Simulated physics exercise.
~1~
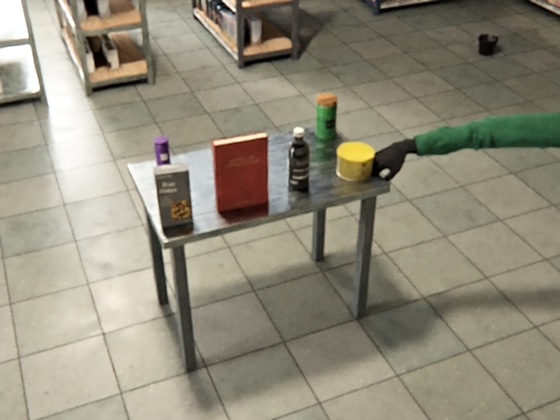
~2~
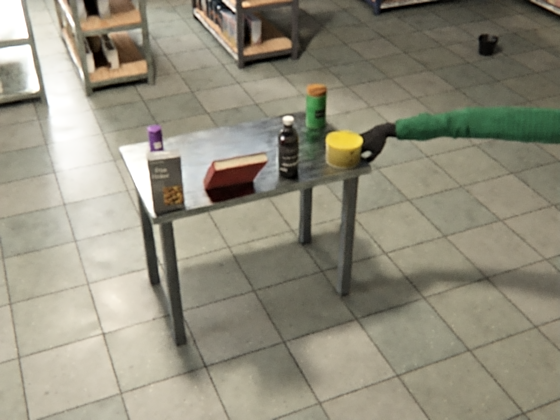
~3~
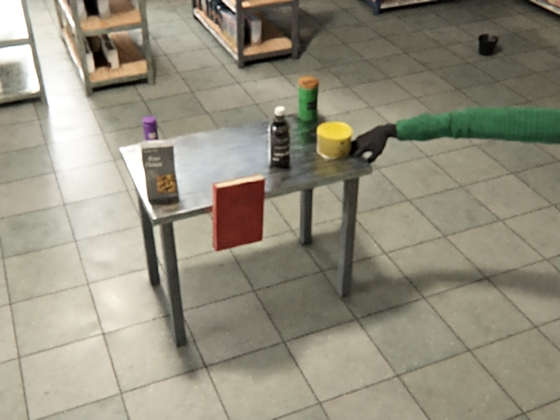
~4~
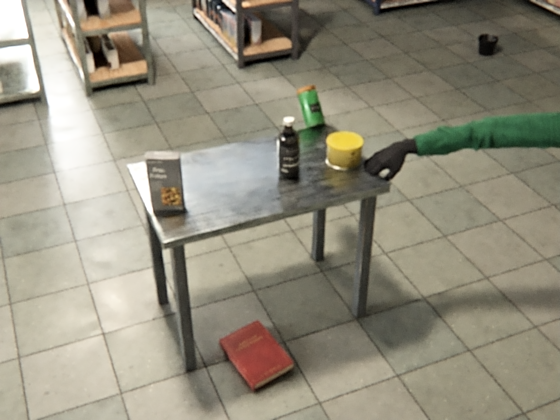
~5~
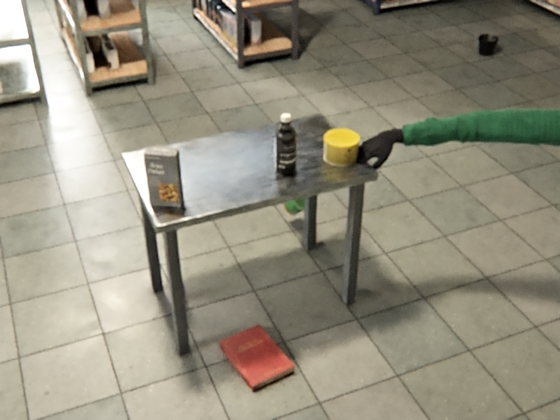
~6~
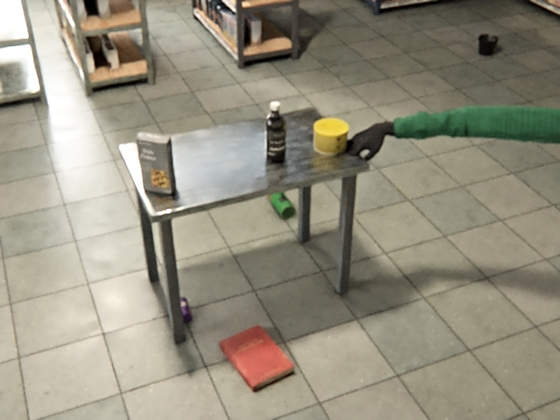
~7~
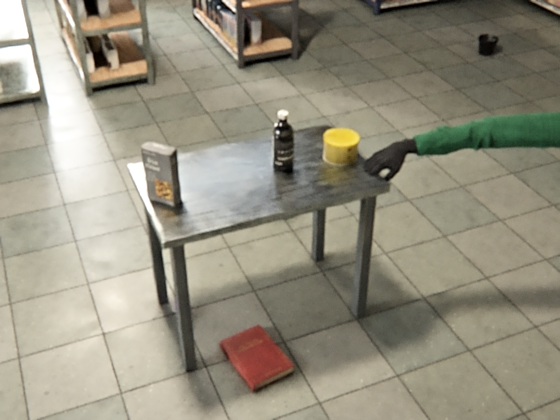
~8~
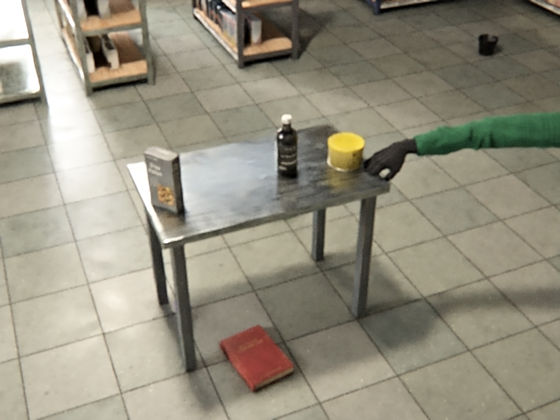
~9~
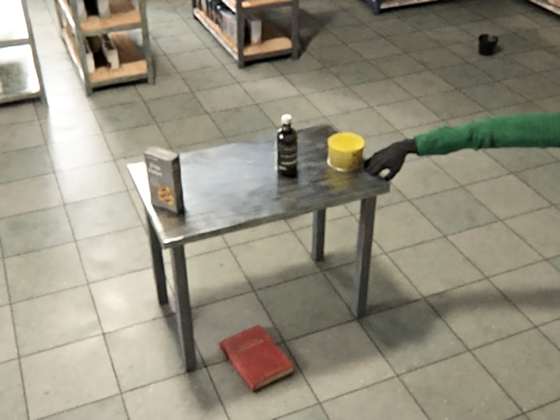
Small metal table jerking back and forth beside a gloved hand, the red book, green jar and purple shaker toppling to the floor.
